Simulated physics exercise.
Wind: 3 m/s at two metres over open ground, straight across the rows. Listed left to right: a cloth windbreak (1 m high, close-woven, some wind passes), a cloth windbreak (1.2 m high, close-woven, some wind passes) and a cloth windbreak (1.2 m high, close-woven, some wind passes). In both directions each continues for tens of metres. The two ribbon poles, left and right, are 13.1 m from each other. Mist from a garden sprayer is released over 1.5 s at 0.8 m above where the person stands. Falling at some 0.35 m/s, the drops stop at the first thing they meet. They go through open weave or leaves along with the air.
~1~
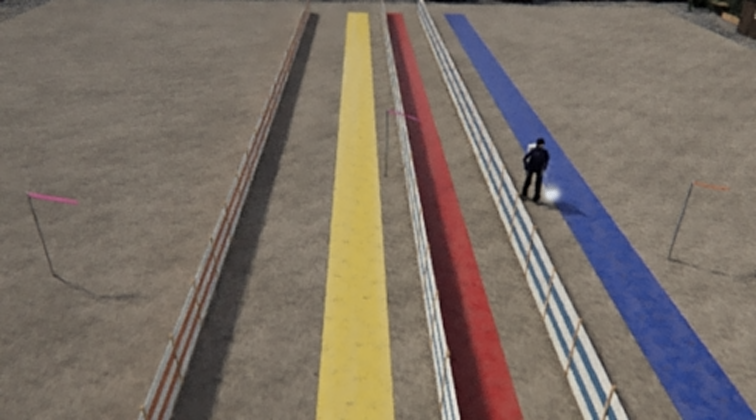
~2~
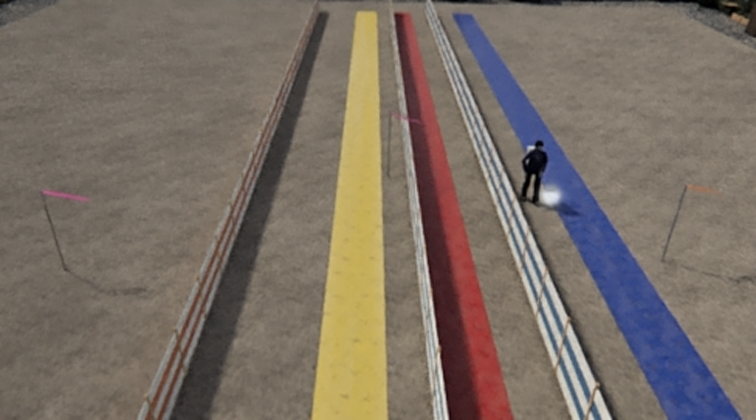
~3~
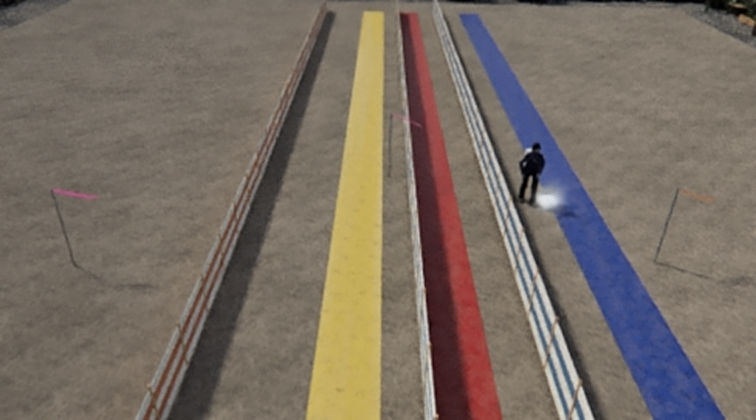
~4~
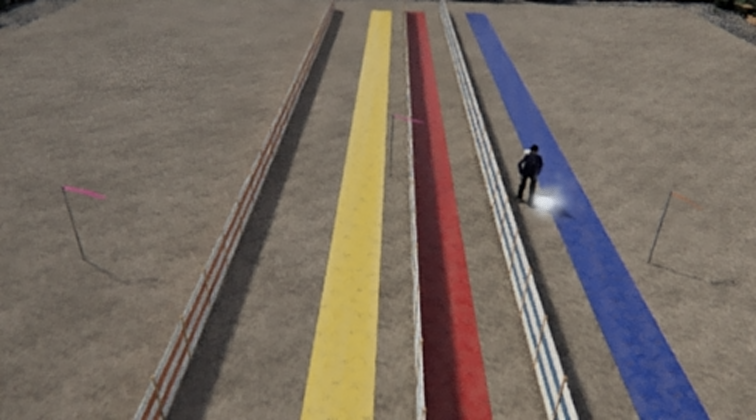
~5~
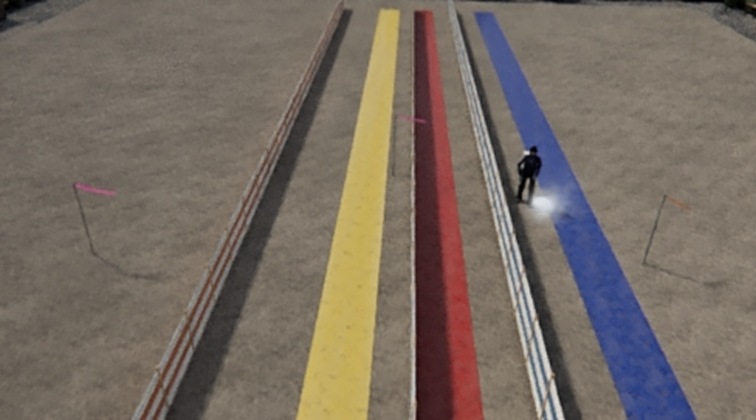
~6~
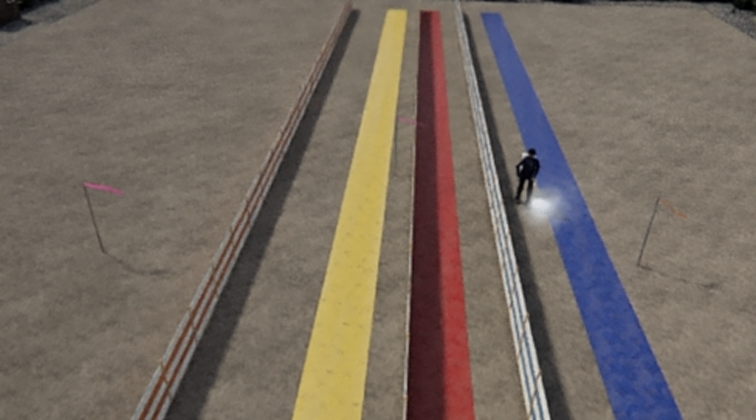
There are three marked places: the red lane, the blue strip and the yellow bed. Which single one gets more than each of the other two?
Blue.
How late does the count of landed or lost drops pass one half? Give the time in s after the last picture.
2.4 s.
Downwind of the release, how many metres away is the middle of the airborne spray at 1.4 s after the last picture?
It works out to about 0.5 m.
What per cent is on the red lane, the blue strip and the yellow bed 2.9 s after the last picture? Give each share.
I'd put it near 0 % on red, 15 % on blue and 0 % on yellow.
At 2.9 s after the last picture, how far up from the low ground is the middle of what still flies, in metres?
0.6 m.
Then, 1.4 s after the last picture, 0 % lies on the red lane, 5 % on the blue strip and 0 % on the yellow bed; 23 % has touched down or left; the middle of what still flies is 0.5 m above the low ground, near (554, 209).
Then, 2.9 s after the last picture, 0 % lies on the red lane, 17 % on the blue strip and 0 % on the yellow bed; 58 % has touched down or left; the middle of what still flies is 0.5 m above the low ground, near (588, 210).
Then, 6.9 s after the last picture, 0 % lies on the red lane, 24 % on the blue strip and 0 % on the yellow bed; 88 % has touched down or left.
Then, 18.9 s after the last picture, 0 % lies on the red lane, 26 % on the blue strip and 0 % on the yellow bed; 99 % has touched down or left.
Then, 43.9 s after the last picture, 0 % lies on the red lane, 26 % on the blue strip and 0 % on the yellow bed; 100 % has touched down or left.
